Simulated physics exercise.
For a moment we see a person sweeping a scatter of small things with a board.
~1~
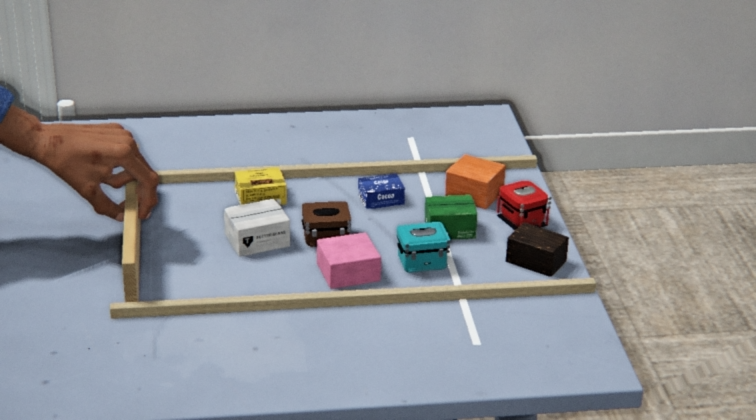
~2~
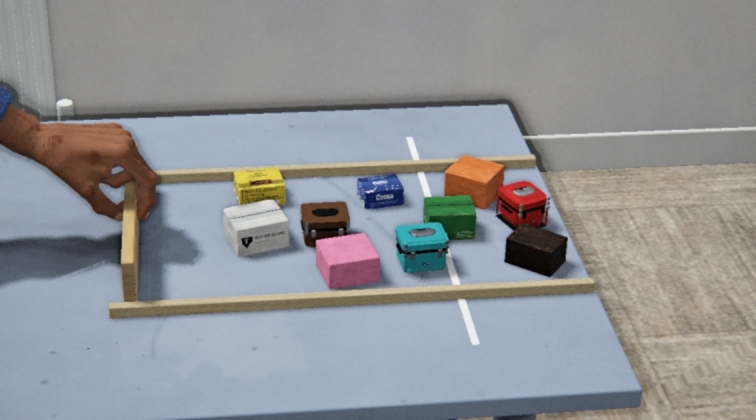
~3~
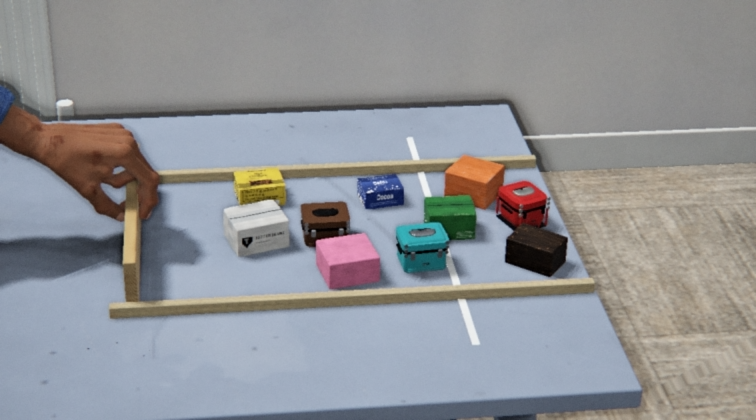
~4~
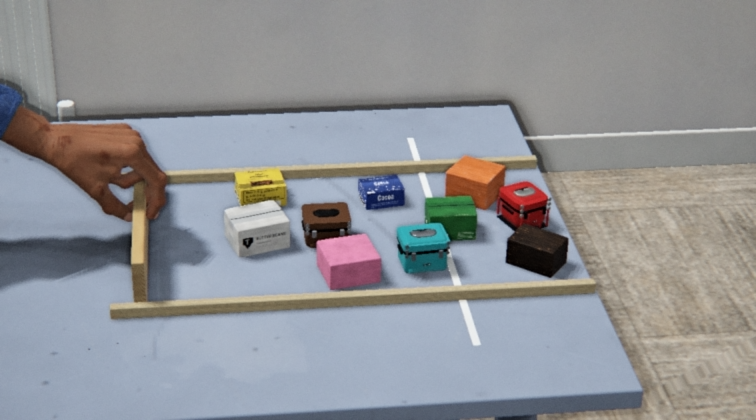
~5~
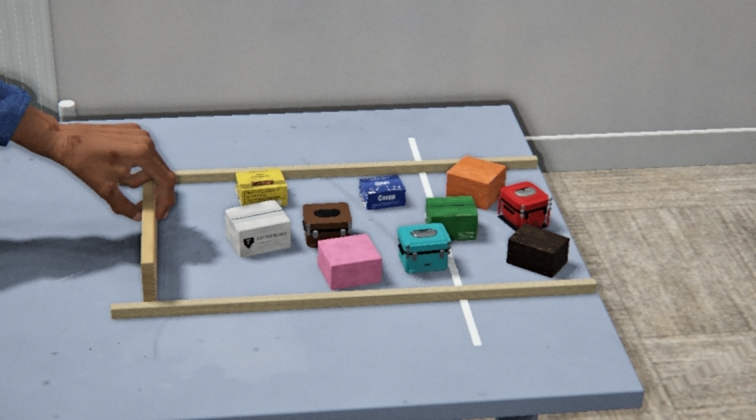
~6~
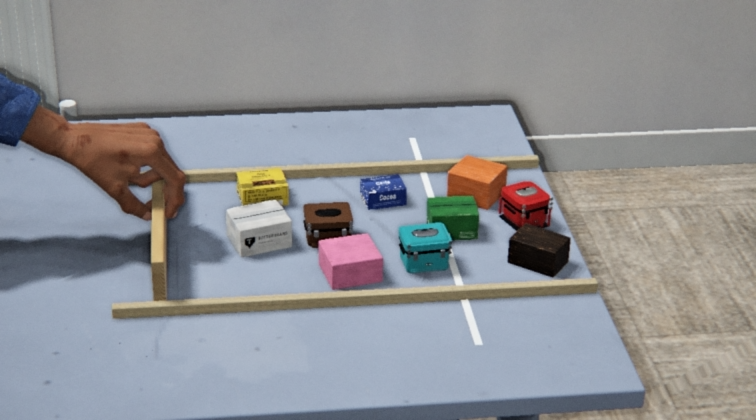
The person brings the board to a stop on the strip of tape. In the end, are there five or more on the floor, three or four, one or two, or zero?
There are one or two on the floor.
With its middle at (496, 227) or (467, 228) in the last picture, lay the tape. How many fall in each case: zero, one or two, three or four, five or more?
Taking the two places in turn, it's either three or four; 3 or 4.
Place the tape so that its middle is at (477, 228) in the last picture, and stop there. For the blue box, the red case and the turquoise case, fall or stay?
Blue box stays put, red case goes off, turquoise case stays put.
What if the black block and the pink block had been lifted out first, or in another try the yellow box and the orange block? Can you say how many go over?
The answer is 1 and then 1.
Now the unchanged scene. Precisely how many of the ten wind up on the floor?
The answer: 1 exactly.
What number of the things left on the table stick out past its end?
I get 3.
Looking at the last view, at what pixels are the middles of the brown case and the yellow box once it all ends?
The brown case stops around (517, 217); the yellow box around (454, 182).
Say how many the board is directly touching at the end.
The answer is 3.
Soon after, none off yet; red case at rest near (525, 207); black block at rest near (539, 250); orange block at rest near (477, 182).
After that, none off yet; red case displaced about its own width near (563, 205); black block at rest near (542, 250); orange block displaced about its own width near (508, 180).
In the end, the number that fall off is one or two; gone, red case.
